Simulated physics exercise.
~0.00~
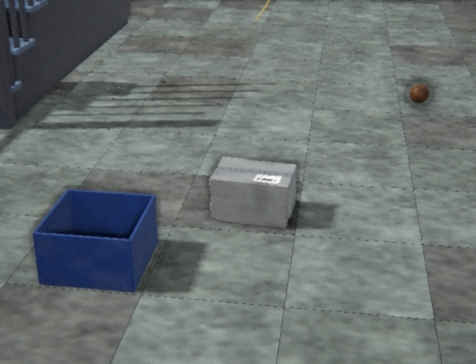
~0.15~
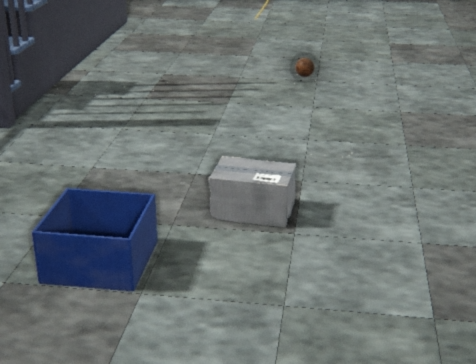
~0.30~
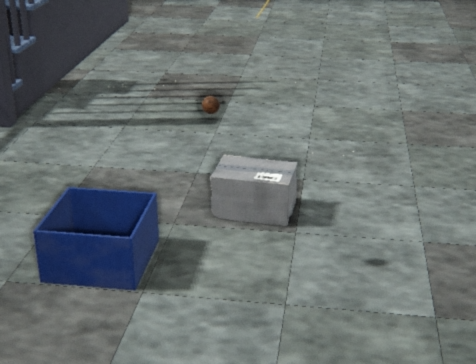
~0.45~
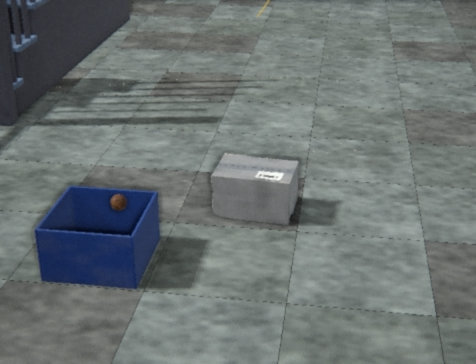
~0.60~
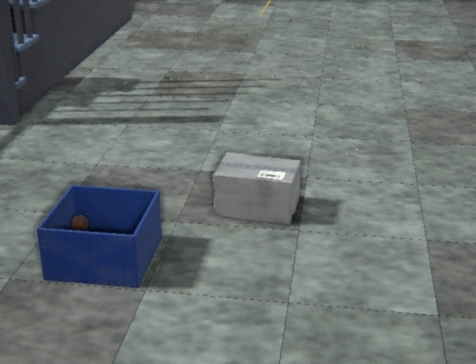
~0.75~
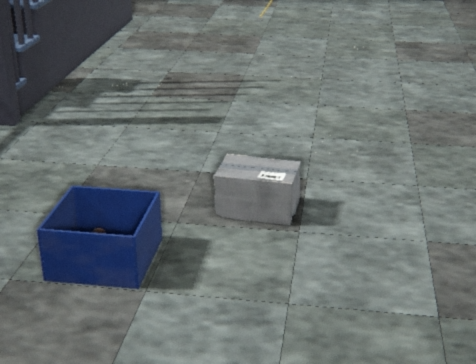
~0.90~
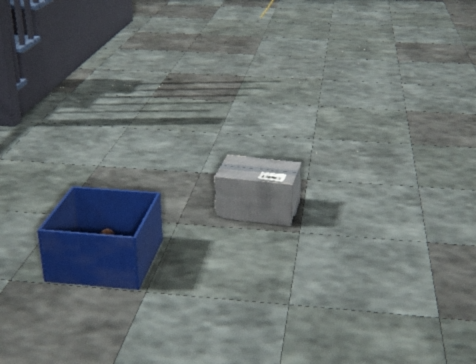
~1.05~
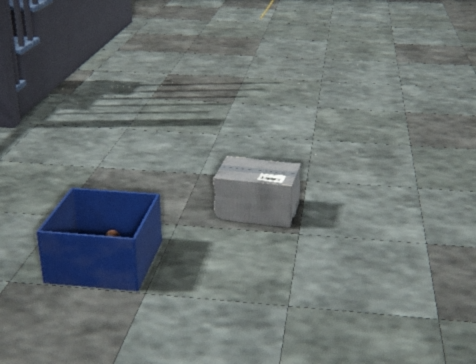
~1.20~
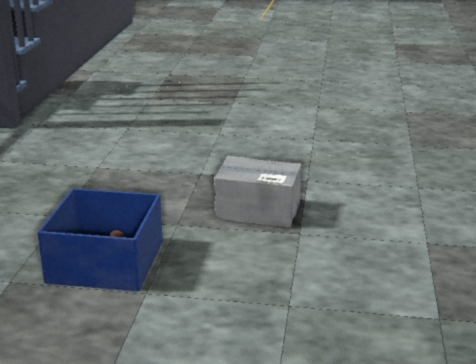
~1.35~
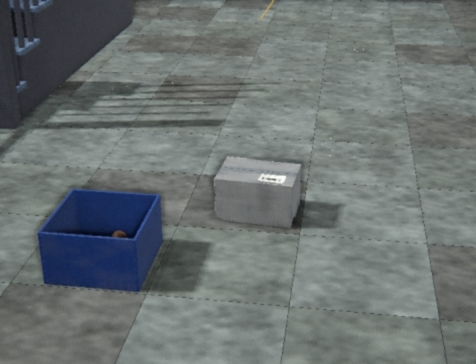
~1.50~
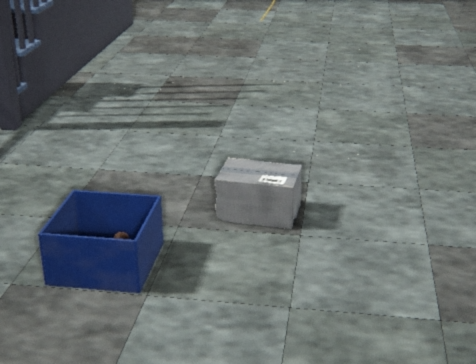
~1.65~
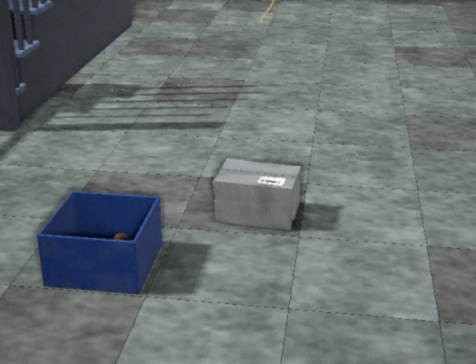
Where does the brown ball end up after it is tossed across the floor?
It ends up inside the open blue box, where it settles and stays.
